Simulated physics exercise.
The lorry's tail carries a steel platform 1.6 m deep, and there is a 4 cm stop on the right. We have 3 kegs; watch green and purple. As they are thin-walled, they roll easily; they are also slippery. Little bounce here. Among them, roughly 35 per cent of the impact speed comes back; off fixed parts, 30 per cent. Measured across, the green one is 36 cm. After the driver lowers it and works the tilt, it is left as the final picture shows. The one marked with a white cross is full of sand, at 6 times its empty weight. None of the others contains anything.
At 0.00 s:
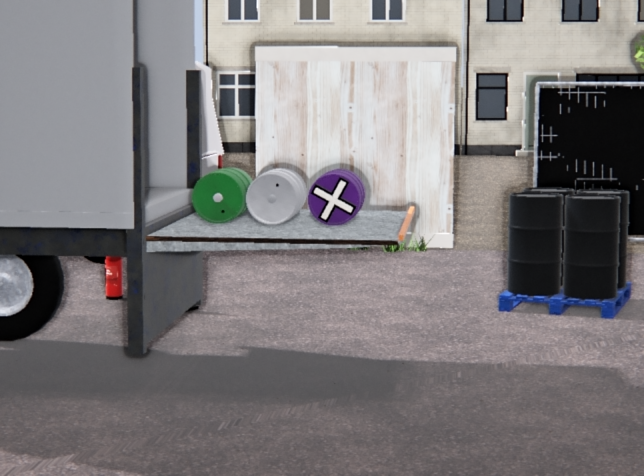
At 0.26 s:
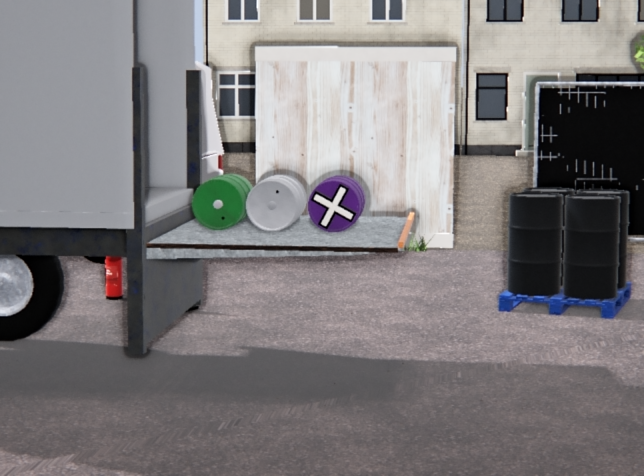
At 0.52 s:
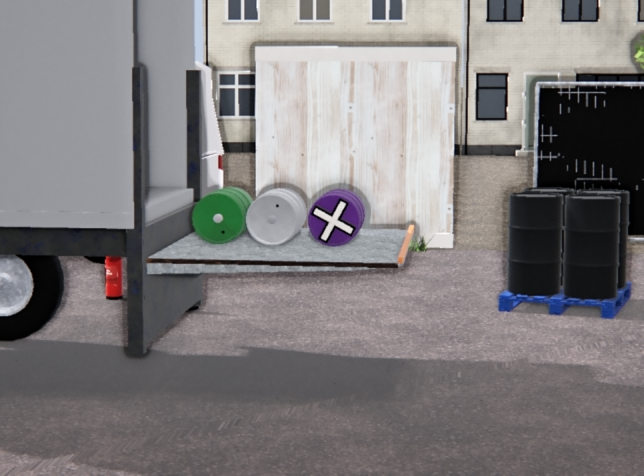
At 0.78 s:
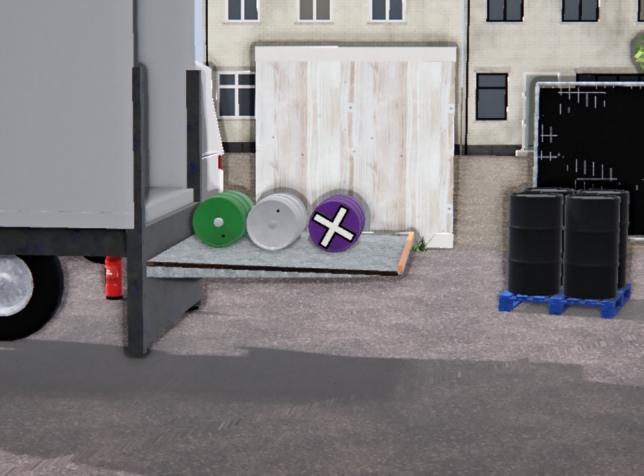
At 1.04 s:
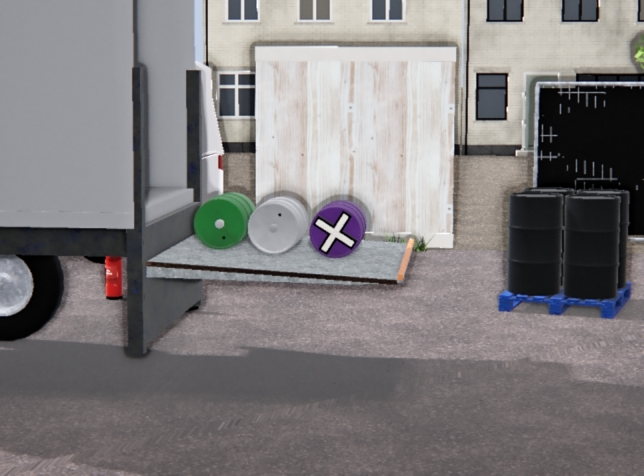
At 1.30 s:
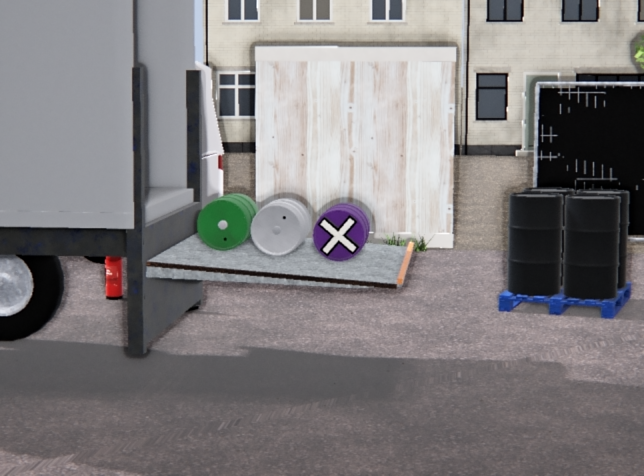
At the start, a green, a grey and a purple keg, the last marked with a white cross, lie side by side on a level platform behind a lorry. The platform lowers a little, then tilts slightly down to the right, and the kegs shift slightly rightward with it.
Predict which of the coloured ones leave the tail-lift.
Result - green is kept back, purple is kept back.
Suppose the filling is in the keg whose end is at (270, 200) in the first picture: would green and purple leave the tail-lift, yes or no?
In that scenario: Green doesn't; purple does.
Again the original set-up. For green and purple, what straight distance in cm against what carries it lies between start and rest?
For green it's around 40, and for purple around 35.
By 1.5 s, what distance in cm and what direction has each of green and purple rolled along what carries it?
Green 5 cm right, purple 5 cm right.
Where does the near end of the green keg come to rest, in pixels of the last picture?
In the last picture it sits near (281, 231).
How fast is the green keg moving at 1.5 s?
Near 0.2 m/s.
After 1.5 s, green is on the plate, 120 cm from the stop, rolling right; purple is on the plate, 40 cm from the stop, rolling right; 0 over the stop so far.
After 1.7 s, green is on the plate, 115 cm from the stop, rolling right; purple is on the plate, 35 cm from the stop, rolling right; 0 over the stop so far.
After 2.2 s, green is on the plate, 100 cm from the stop, rolling right; purple is on the plate, 20 cm from the stop, rolling right; 0 over the stop so far.
At rest (3.3 s), green is on the plate, 85 cm from the stop; purple is on the plate, 10 cm from the stop; 0 over the stop so far.
